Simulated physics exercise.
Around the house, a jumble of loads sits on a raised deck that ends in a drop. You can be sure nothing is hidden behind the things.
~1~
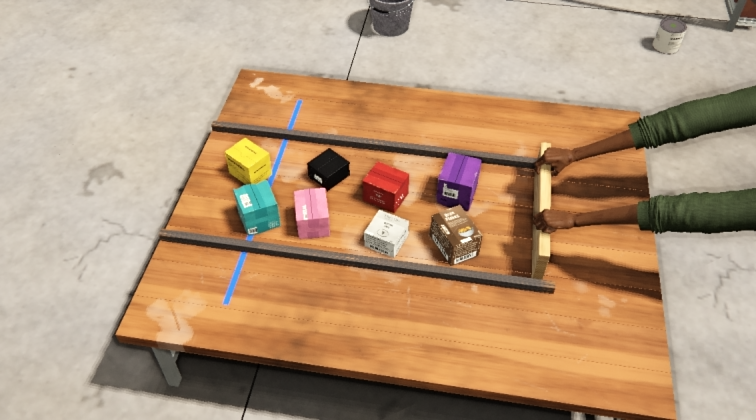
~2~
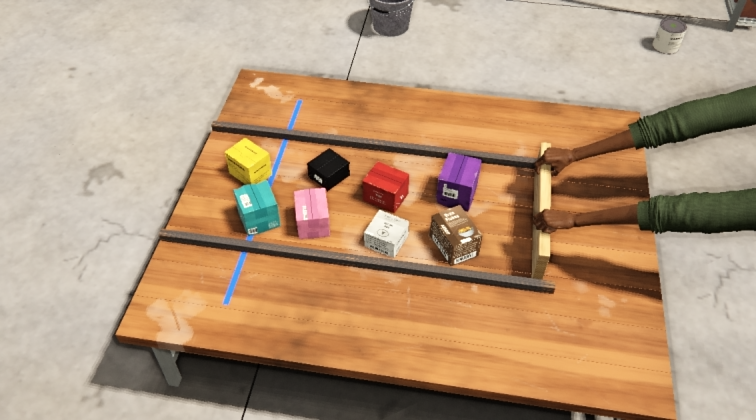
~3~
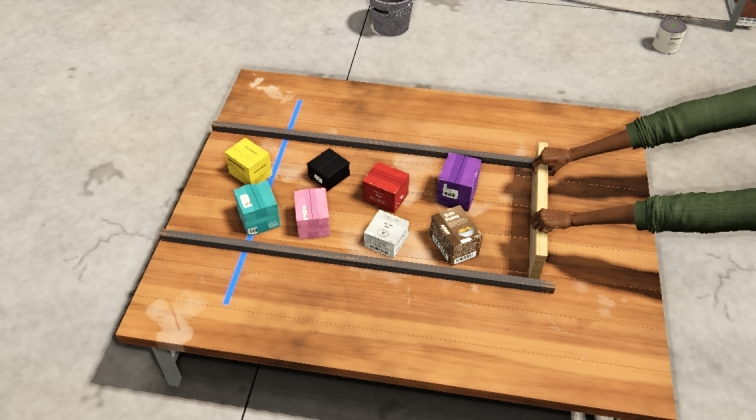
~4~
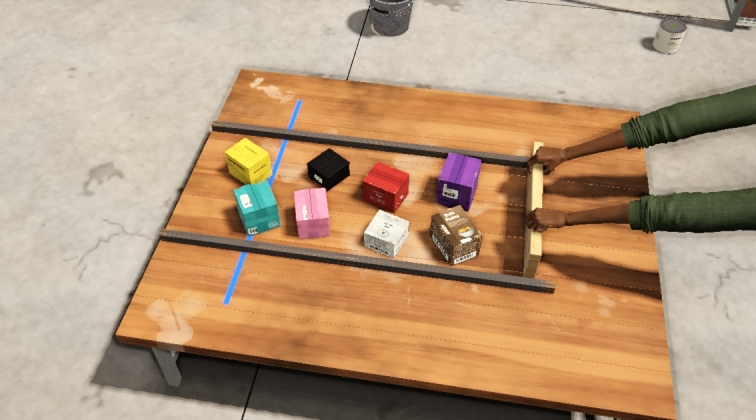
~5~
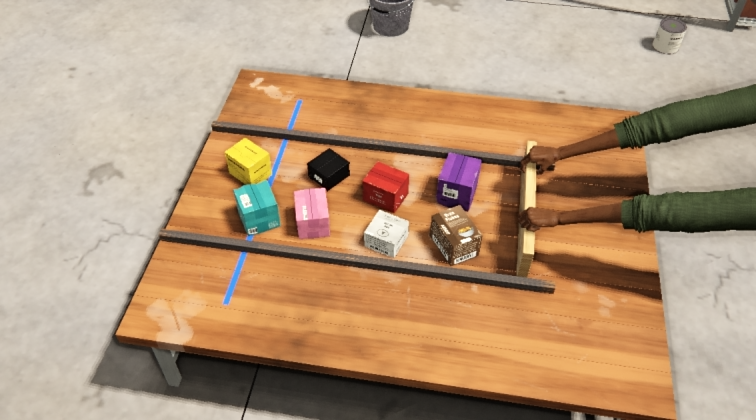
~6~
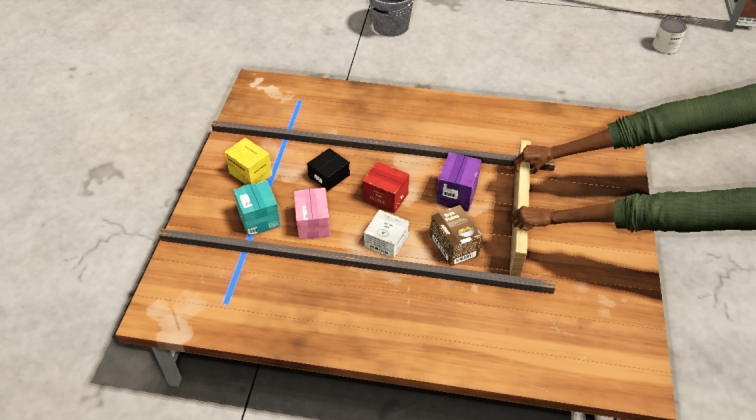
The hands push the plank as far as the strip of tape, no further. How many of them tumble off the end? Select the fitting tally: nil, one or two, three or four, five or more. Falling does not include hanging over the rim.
Tally: One or two.
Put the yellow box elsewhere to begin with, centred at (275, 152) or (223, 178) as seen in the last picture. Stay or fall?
First it does not stay, second it does not stay.
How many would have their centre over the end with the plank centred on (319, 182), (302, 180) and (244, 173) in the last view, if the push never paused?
The counts are 0, 0 and 3, in that order.
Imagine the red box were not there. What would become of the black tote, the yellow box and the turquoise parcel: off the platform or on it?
The black tote is still there. The yellow box is gone. The turquoise parcel is gone.
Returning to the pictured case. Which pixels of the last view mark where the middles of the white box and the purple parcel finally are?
In the last picture they sit at about (206, 212) and about (255, 160).
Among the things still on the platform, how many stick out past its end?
I get 2.
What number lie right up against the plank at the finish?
In total, 2.
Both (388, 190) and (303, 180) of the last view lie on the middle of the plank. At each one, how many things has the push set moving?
The count reaches 6 first and 8 second.
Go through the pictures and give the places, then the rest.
Yellow box (249, 163); turquoise parcel (257, 208); pink parcel (312, 213); plank (541, 209); tape (268, 189), in the first picture.
Turquoise parcel (257, 208); plank (541, 209), in the second picture.
Pink parcel (312, 214); purple parcel (458, 182), in the third picture.
Yellow box (249, 163); brown box (455, 236), in the fourth picture.
Turquoise parcel (257, 208); white box (387, 234), in the fifth picture.
Yellow box (249, 163); turquoise parcel (257, 208); pink parcel (312, 214); plank (520, 207); tape (268, 189), in the sixth picture.
Soon after, none off yet; yellow box at rest near (249, 163); turquoise parcel at rest near (257, 208); pink parcel at rest near (312, 214).
In the end, the number that fall off is one or two; gone, turquoise parcel.
